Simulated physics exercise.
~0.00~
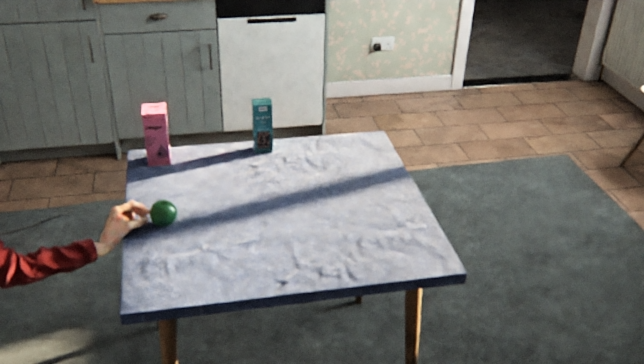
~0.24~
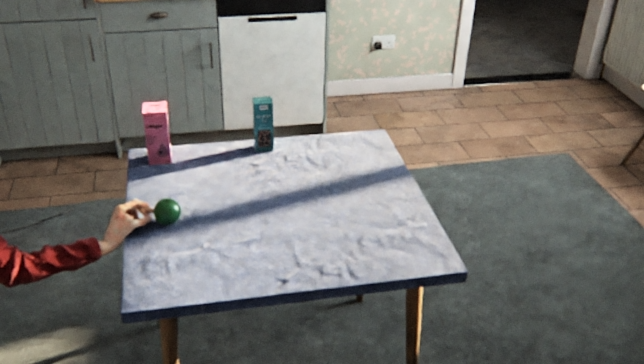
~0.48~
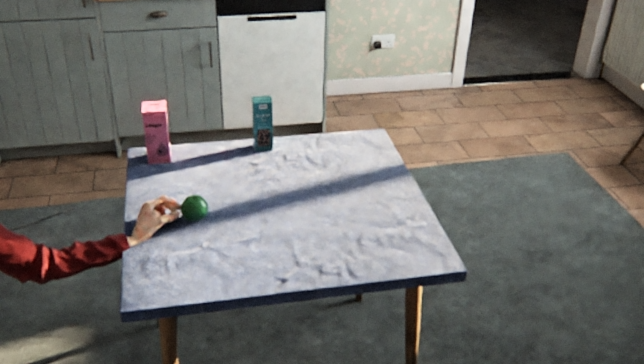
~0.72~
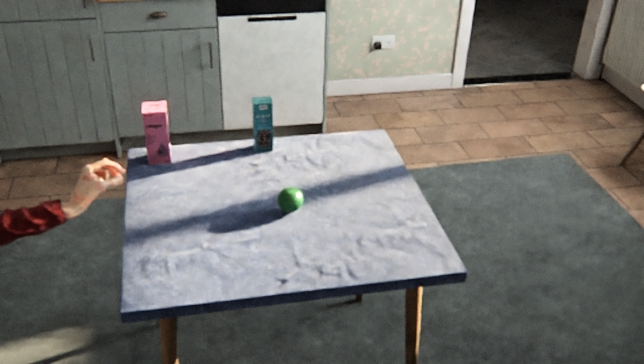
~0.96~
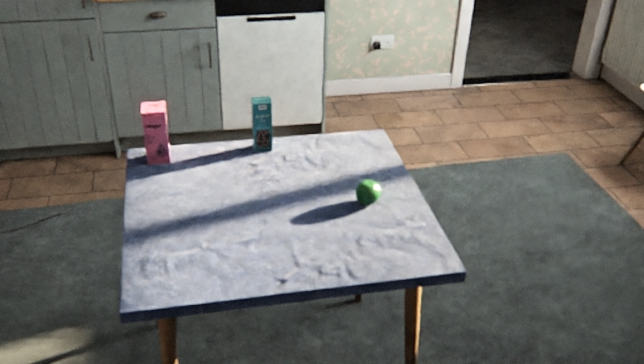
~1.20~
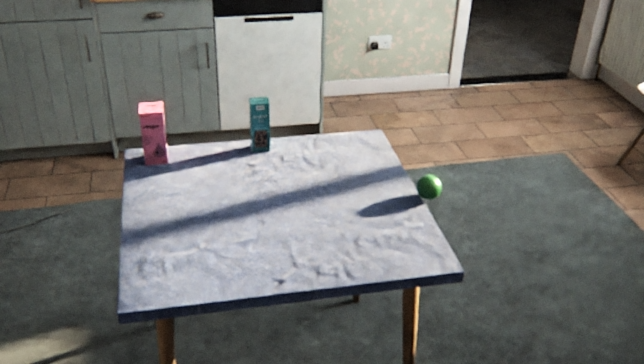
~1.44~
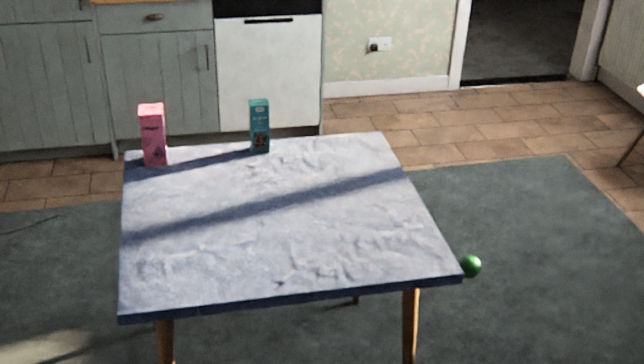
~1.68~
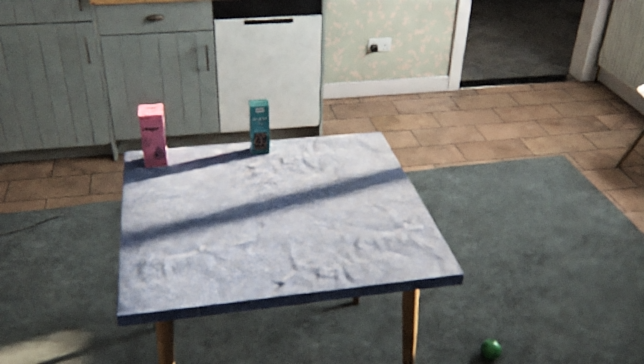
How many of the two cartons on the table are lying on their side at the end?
None of them are lying down. The pink carton and the turquoise carton both still stand upright on the table.
A green apple, pushed by a hand, rolls right across the table and drops off the edge.
